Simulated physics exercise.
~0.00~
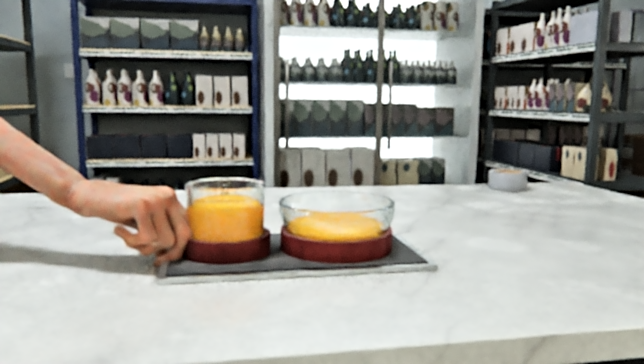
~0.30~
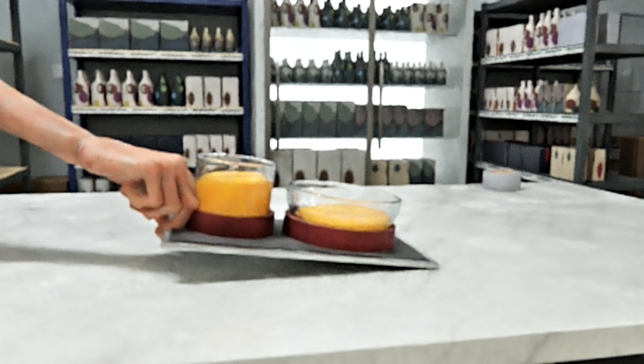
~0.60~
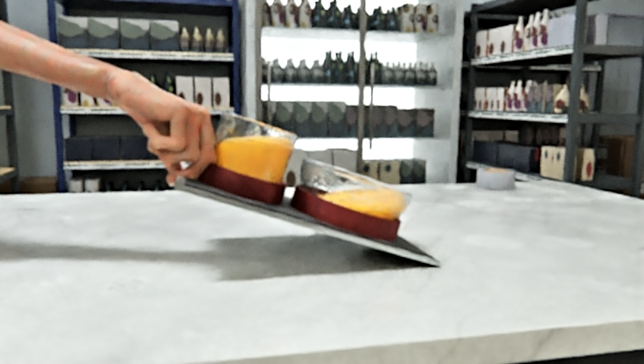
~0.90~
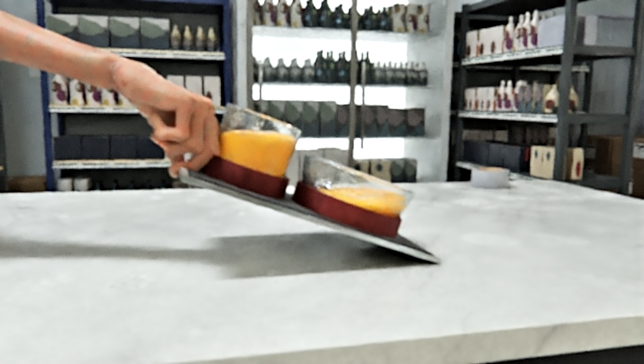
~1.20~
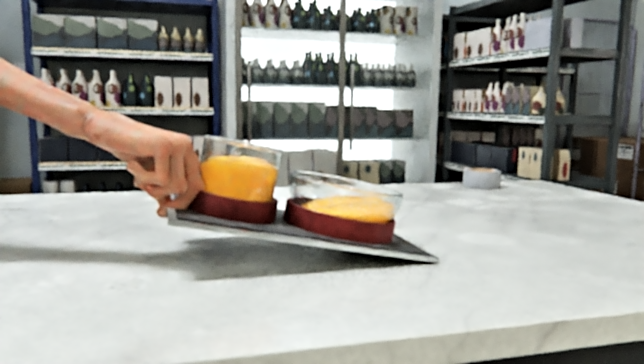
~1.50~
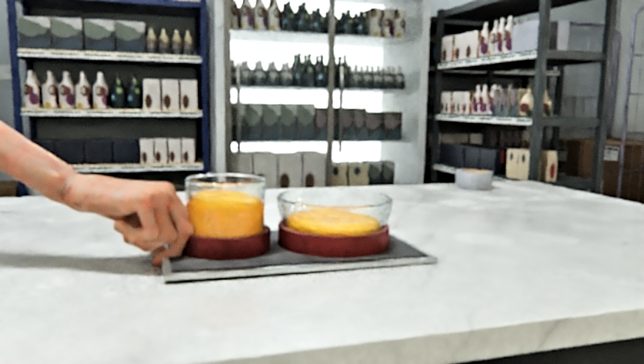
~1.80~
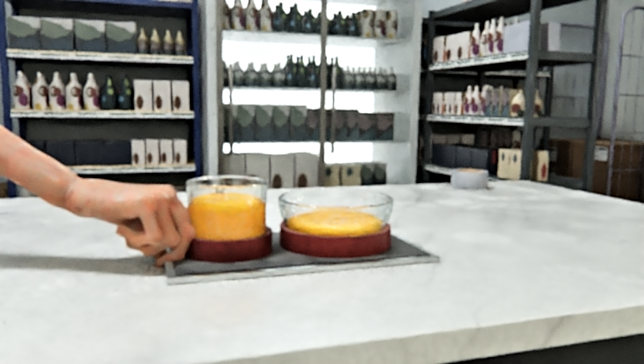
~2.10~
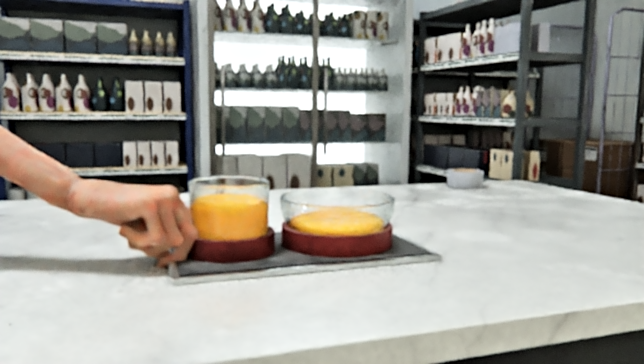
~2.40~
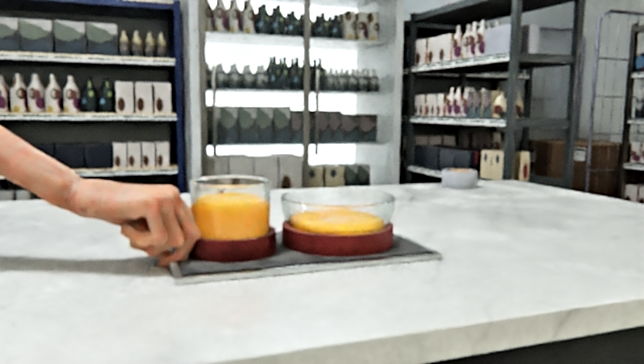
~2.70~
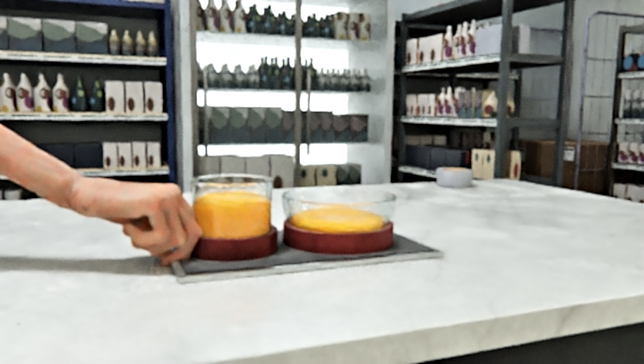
The clip shows a hand lifting the left edge of a gray tray on a pale counter, tilting a glass mug and bowl of orange juice in dark red holders, then lowering it. The tray ends flat, both containers still upright in place and the hand at its left edge.
